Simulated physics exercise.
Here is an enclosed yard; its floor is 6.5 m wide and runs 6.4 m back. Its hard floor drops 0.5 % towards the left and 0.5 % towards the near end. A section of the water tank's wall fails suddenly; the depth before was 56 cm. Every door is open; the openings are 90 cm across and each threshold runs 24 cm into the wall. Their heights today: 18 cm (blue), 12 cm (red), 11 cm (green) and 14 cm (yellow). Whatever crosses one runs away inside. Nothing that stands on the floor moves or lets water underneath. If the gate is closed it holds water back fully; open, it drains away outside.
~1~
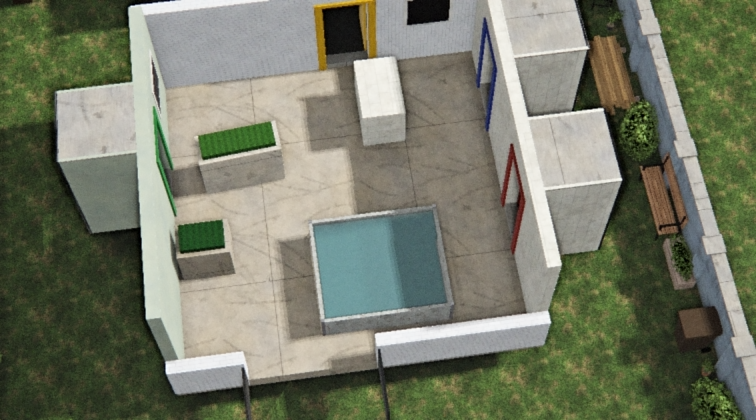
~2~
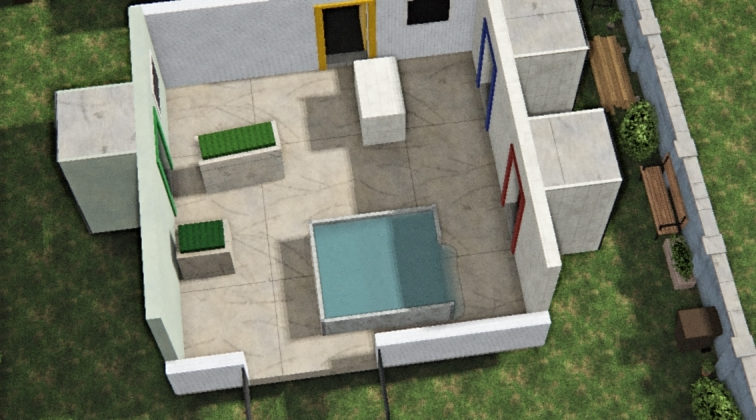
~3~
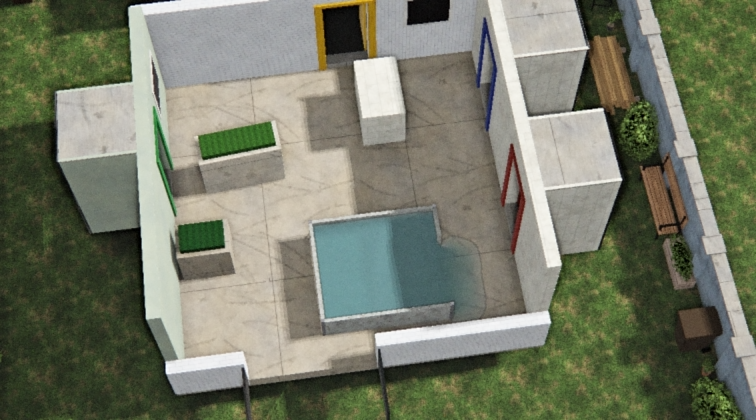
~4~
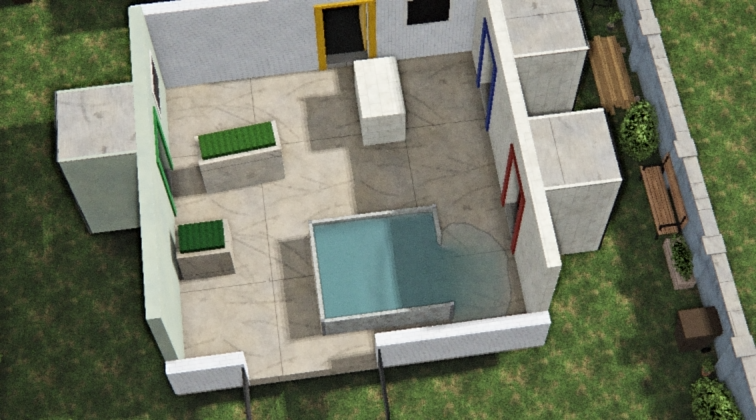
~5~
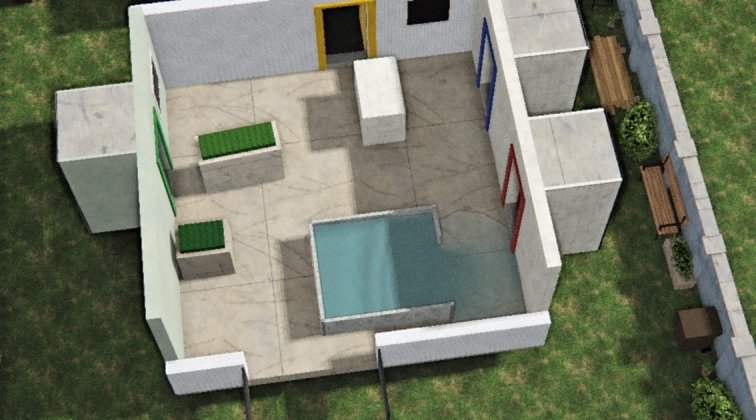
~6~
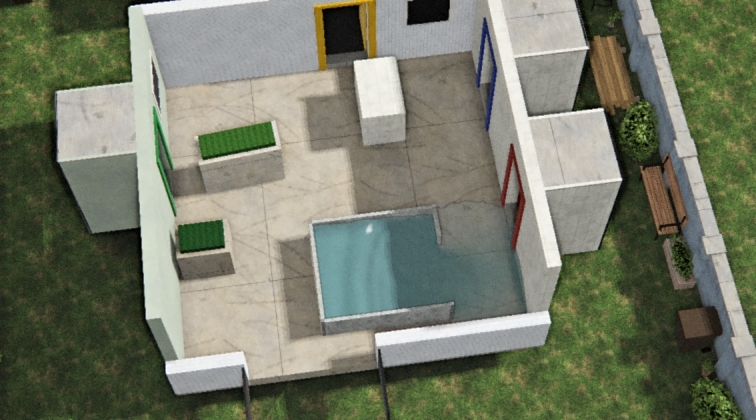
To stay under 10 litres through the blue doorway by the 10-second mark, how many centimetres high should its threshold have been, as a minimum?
Some 10 cm above the ground.
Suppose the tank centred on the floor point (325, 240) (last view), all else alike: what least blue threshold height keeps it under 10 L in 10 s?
Some 7.0 cm.
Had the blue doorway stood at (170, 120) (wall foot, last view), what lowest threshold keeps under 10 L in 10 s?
About 5.5 cm.
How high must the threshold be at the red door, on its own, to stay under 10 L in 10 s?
Roughly 25 cm at red.
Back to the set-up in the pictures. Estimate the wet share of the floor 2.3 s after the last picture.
Near 40 per cent is wet.
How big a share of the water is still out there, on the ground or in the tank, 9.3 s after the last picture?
Roughly 86 in a hundred.
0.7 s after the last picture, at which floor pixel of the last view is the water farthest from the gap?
Near (494, 156).
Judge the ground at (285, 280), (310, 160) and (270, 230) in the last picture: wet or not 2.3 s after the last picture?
In turn: Still dry, not reached, not reached.
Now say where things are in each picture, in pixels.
In the first frame, still water, 56 cm deep, in the water tank at (380, 264); the blue door at (487, 80) is dry.
In the second frame, the gap is at (443, 278), the front 0.3 m out at (458, 288); the back of the water tank holds 56 cm.
In the third frame, water pours out at (443, 279) and has run 0.7 m, to (482, 297); about 10 cm deep outside, 56 cm at the back.
In the fourth frame, water pours out at (443, 279) and has run 1.2 m, to (504, 265); about 8 cm deep outside, 56 cm at the back.
In the fifth frame, water pours out at (443, 279) and has run 1.5 m, to (510, 233); about 7 cm deep outside, 56 cm at the back.
In the sixth frame, water pours out at (443, 279) and has run 1.6 m, to (517, 232); about 8 cm deep outside, 56 cm at the back; the blue door at (487, 80), 4.1 m from the gap, is still 2.4 m from the nearest water.
Then, 0.7 s after the last picture water covers 10 % of the floor, deepest (53 cm) near (530, 329); it has not reached the blue door.
Then, 2.3 s after the last picture water covers 40 % of the floor, deepest (35 cm) near (530, 329); 4 cm at the blue door, 0 litres in over its 18 cm threshold.
Then, 9.3 s after the last picture water covers 95 % of the floor, deepest (11 cm) near (530, 329); 8 cm at the blue door, 0 litres in over its 18 cm threshold.
At the blue door as built, the water peaked near 13 cm, 6.7 s after the last picture.
With a threshold of 8 cm, 26 litres would have come in within the 10 s; with 11 cm, 6 litres. So under 10 litres takes about 10 cm.
